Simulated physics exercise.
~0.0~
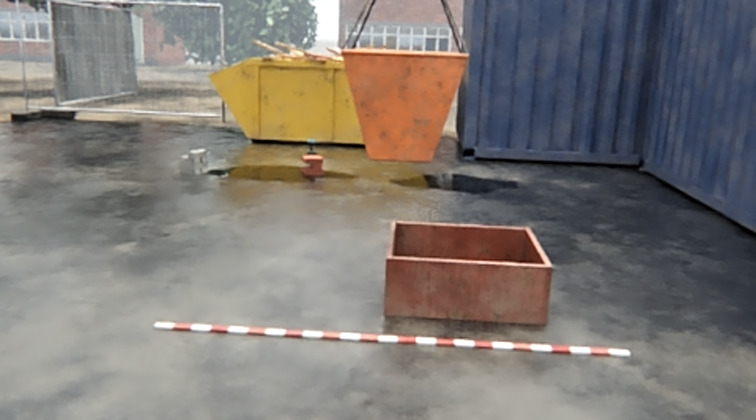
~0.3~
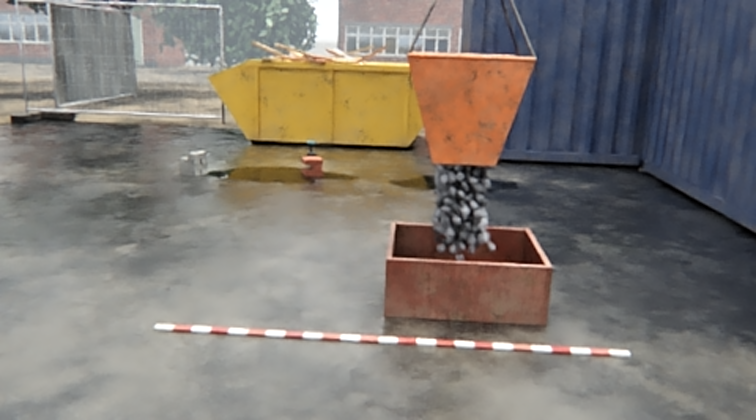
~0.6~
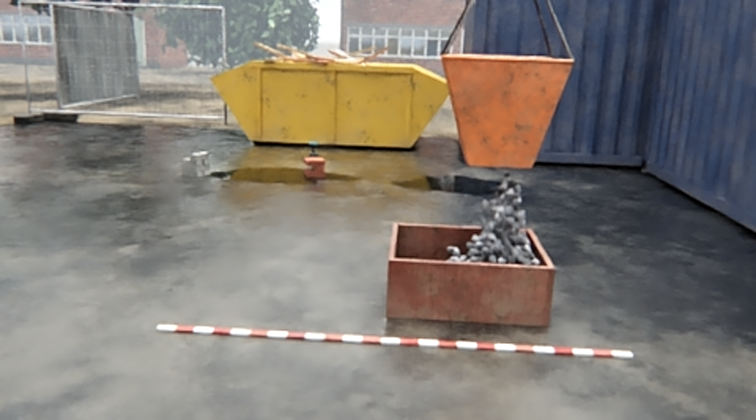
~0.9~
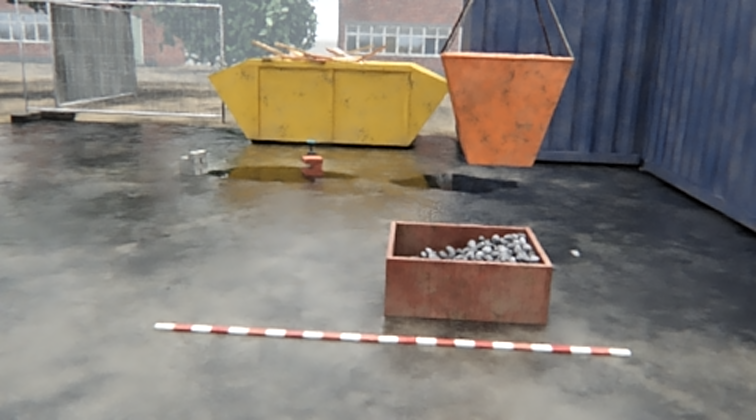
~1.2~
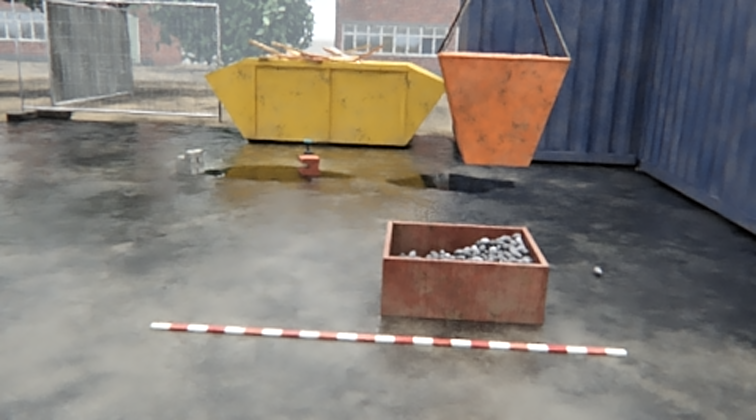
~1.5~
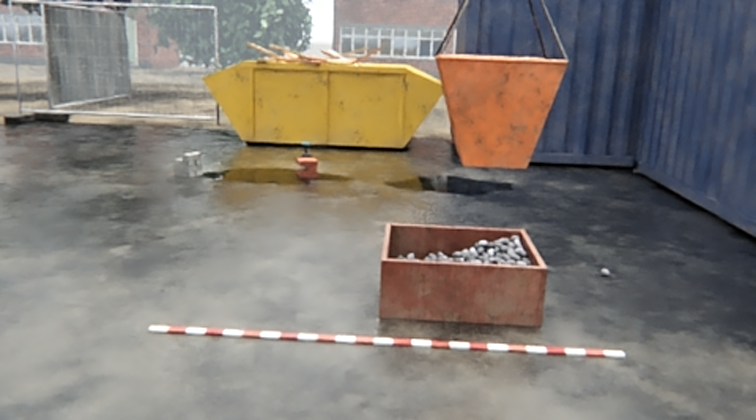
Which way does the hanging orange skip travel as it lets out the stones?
The orange skip travels to the right, then hangs nearly still above and beyond the bin.
